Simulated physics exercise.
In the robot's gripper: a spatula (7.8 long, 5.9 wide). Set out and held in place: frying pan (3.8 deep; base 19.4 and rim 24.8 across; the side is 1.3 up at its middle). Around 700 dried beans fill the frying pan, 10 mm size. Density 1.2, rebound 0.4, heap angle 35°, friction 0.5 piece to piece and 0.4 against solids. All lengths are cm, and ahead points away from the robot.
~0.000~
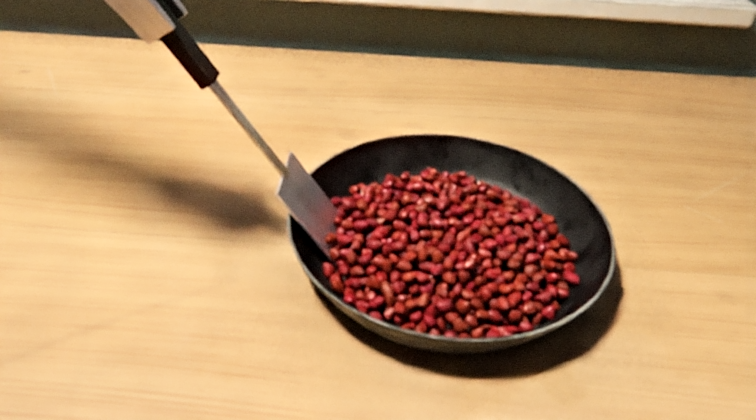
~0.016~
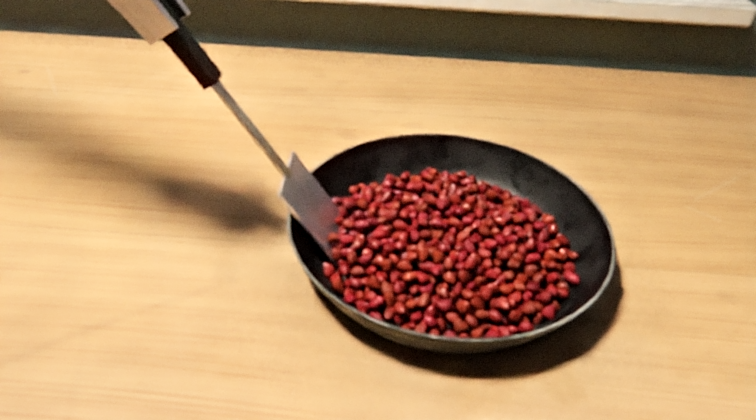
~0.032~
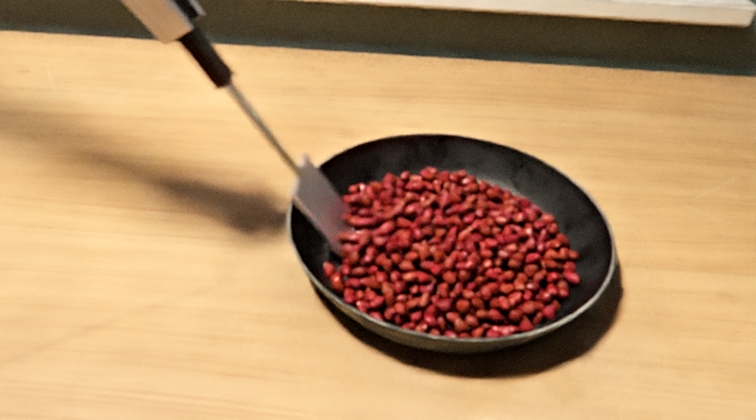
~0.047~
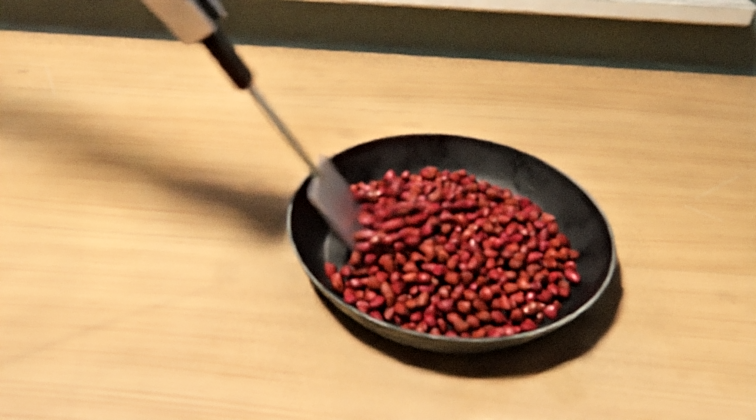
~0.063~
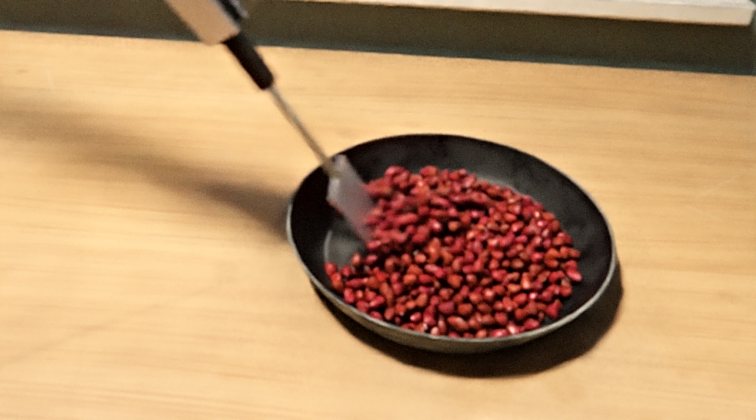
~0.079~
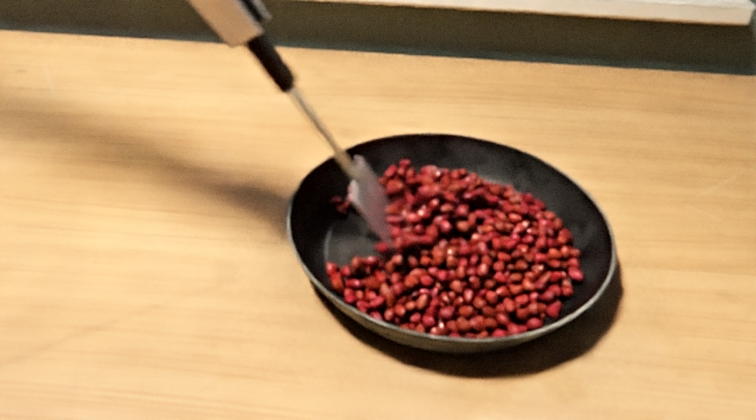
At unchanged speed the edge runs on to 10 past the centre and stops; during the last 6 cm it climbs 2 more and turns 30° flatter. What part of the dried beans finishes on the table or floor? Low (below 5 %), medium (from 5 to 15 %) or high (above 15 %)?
On the table or floor the share is high, above 15 %.
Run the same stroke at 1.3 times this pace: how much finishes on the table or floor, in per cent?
About 20 per cent.
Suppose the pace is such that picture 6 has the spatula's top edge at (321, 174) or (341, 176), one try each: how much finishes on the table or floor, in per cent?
About 10 and 15 per cent.
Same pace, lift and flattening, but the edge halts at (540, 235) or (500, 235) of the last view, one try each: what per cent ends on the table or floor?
Some 5 and 0 per cent.
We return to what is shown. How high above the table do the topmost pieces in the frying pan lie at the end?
Some 4.5 cm.
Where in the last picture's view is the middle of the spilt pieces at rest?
Near (679, 257).
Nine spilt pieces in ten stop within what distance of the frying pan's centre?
About 30 cm.
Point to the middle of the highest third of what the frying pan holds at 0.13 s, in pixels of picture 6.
Near (475, 225).
After 0.13 s, sloping 57°, highest piece 6 above the table; 697 in the frying pan.
After 0.18 s, sloping 48°, highest piece 6 above the table; 697 in the frying pan.
After 0.40 s, sloping 27°, highest piece 8 above the table; 554 in the frying pan, 135 on the table or floor, 8 on the blade or in flight.
After 1.45 s, sloping 27°, highest piece 5 above the table; 553 in the frying pan, 144 on the table or floor.
In the end, 553 in the frying pan, 144 on the table or floor. That is 21 % on the table or floor.
